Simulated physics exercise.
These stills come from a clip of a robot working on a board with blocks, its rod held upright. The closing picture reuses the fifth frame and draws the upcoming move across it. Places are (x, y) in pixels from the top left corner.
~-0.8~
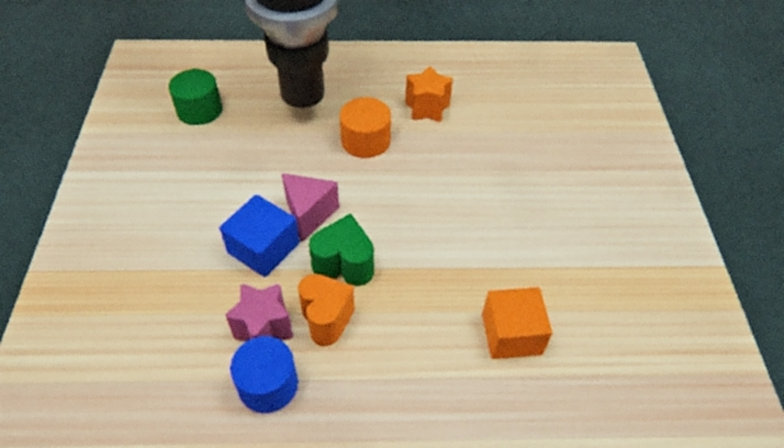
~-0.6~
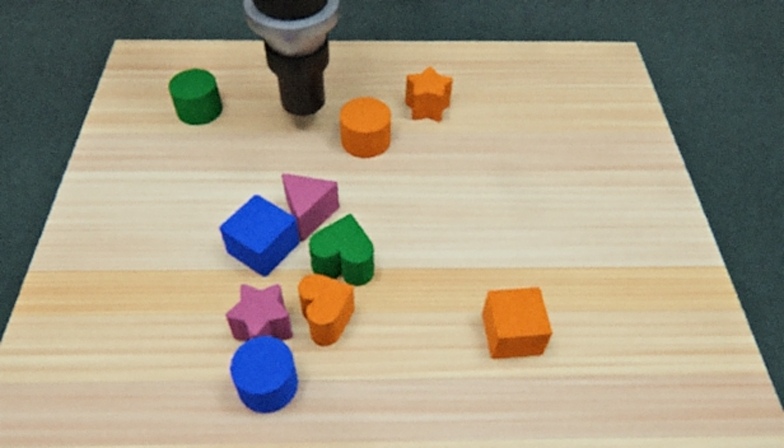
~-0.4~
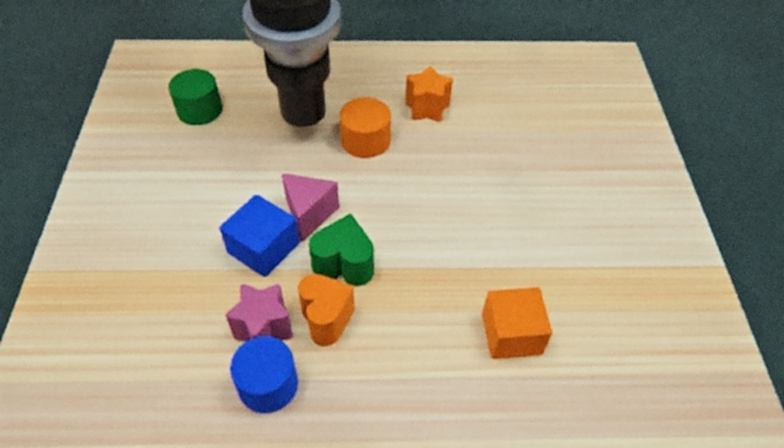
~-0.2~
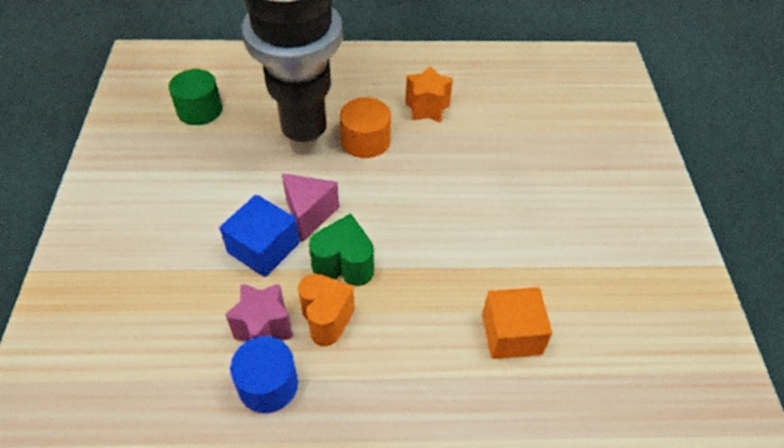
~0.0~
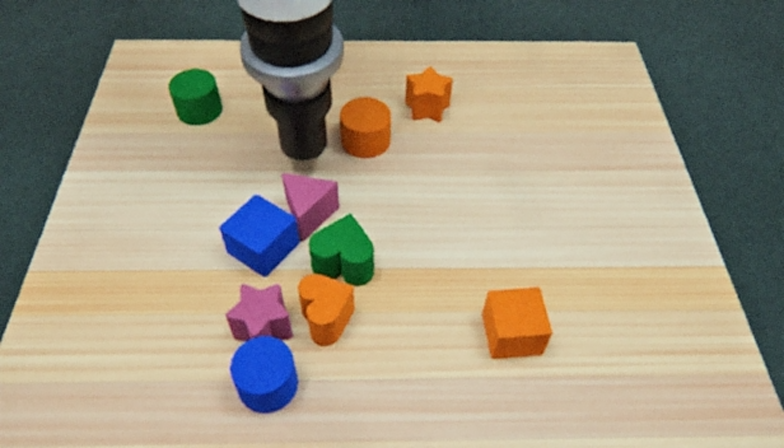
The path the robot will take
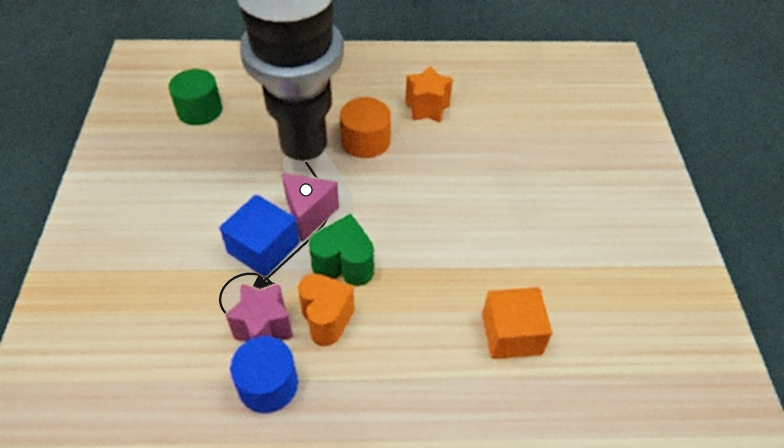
A dark rod with a silver collar moved slowly down from the top of a wooden board toward the pink triangle, while the colourful blocks scattered around it all stayed where they were.
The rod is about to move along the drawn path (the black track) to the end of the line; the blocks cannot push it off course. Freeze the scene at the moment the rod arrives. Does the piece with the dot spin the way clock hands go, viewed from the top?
In short: No.
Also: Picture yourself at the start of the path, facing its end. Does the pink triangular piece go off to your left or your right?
Taking start-to-end as forward, the block's sideways shift goes to the left.
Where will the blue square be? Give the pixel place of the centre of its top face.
The centre of its top face lies at (192, 253).
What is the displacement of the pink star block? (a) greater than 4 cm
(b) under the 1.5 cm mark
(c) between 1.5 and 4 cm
The correct letter is c.
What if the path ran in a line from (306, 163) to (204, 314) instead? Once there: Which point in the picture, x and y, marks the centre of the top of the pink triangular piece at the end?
The centre of its top will be at (293, 228).
The drawn path runs from (306, 163) via (329, 205) and (297, 251), ending at (247, 296); the dot is on the pink triangular piece.
The first path, step by step. One third of the way, rod at (328, 187); pink triangular piece at (311, 212).
Two thirds of the way, rod at (294, 234); blue square at (228, 245), turned 60° clockwise; pink triangular piece at (288, 265), turned 10° anticlockwise; green heart-shaped block at (347, 255), turned 20° anticlockwise.
At the end, rod at (242, 279); blue square at (192, 253), turned 80° clockwise; pink star block at (249, 333), turned 20° clockwise; pink triangular piece at (280, 298), turned 50° anticlockwise; green heart-shaped block at (347, 255), turned 20° anticlockwise.
